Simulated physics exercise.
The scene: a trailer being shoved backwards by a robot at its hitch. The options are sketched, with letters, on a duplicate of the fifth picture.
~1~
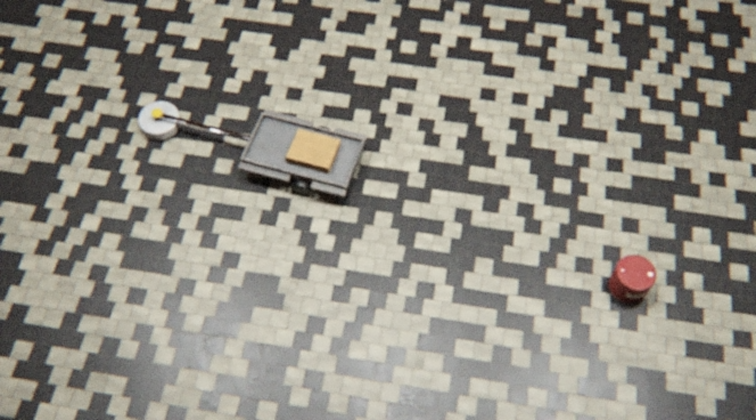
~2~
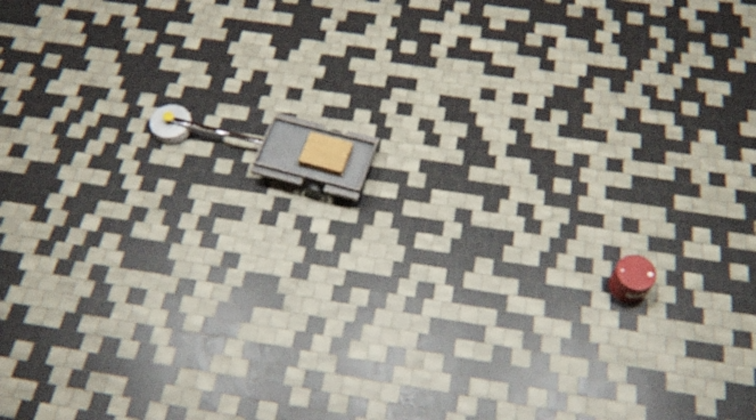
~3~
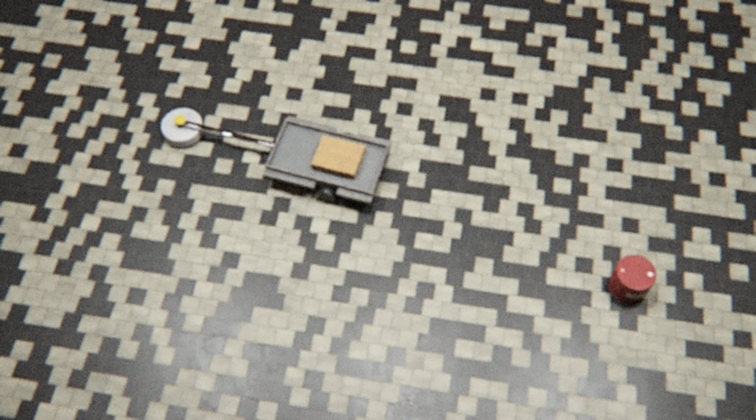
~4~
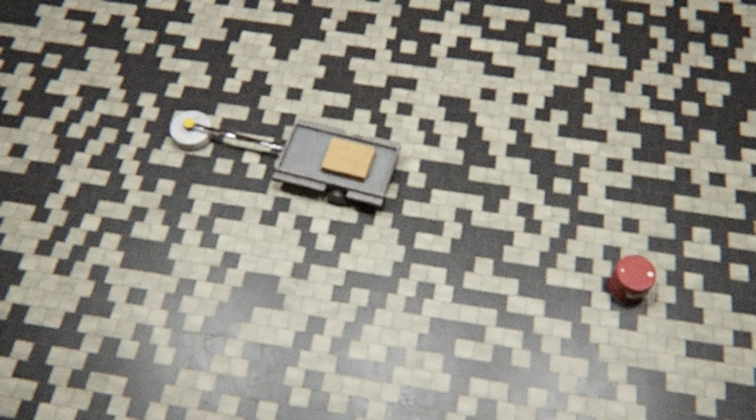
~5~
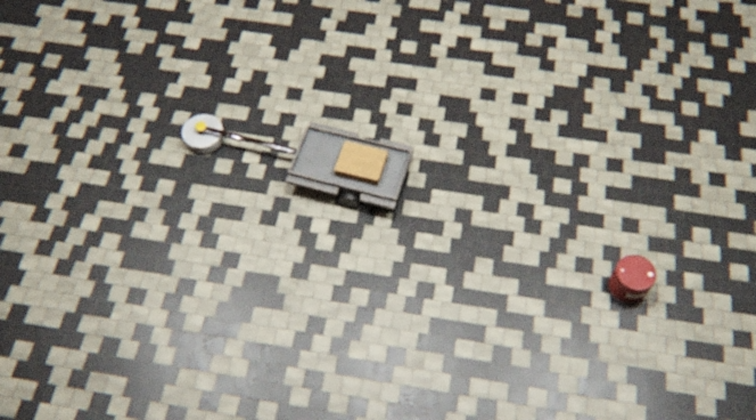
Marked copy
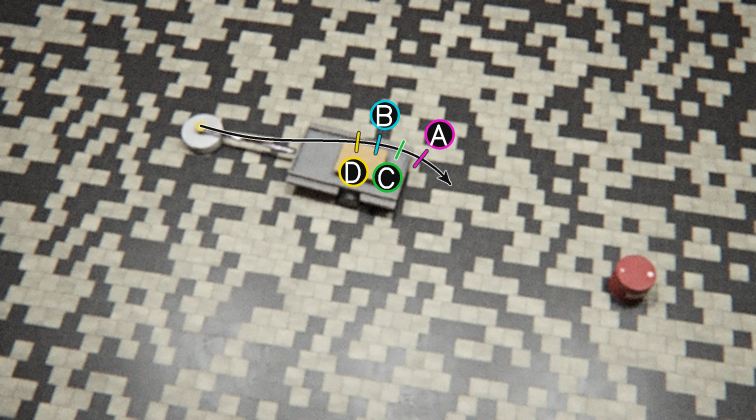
At the start, a small round white robot sits at the upper left, linked by a thin bar to a grey cart carrying a tan block, with a red tub at the lower right. The robot pushes the cart slowly rightward and slightly downward, while the tub stays still.
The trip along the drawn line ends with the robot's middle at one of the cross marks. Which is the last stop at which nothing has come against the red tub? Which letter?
C is the last safe stop.
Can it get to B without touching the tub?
For that mark, yes.
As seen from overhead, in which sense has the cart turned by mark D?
Clockwise.
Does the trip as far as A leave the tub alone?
For that mark, no.
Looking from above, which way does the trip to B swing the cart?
For that mark, clockwise.
On the marked copy, A at (421, 159); B at (378, 144); C at (400, 150); D at (358, 142); the route from (201, 126) via (335, 141) to (450, 184).
Following C. Soon after the start, robot (270, 146), cart (421, 181).
Later, robot (340, 147), cart (487, 201).
In the end, robot (400, 156), cart (542, 226); nothing has been touched.
As for the rest, A is too far, the tub has been hit; B is safe but short; D is safe but short.
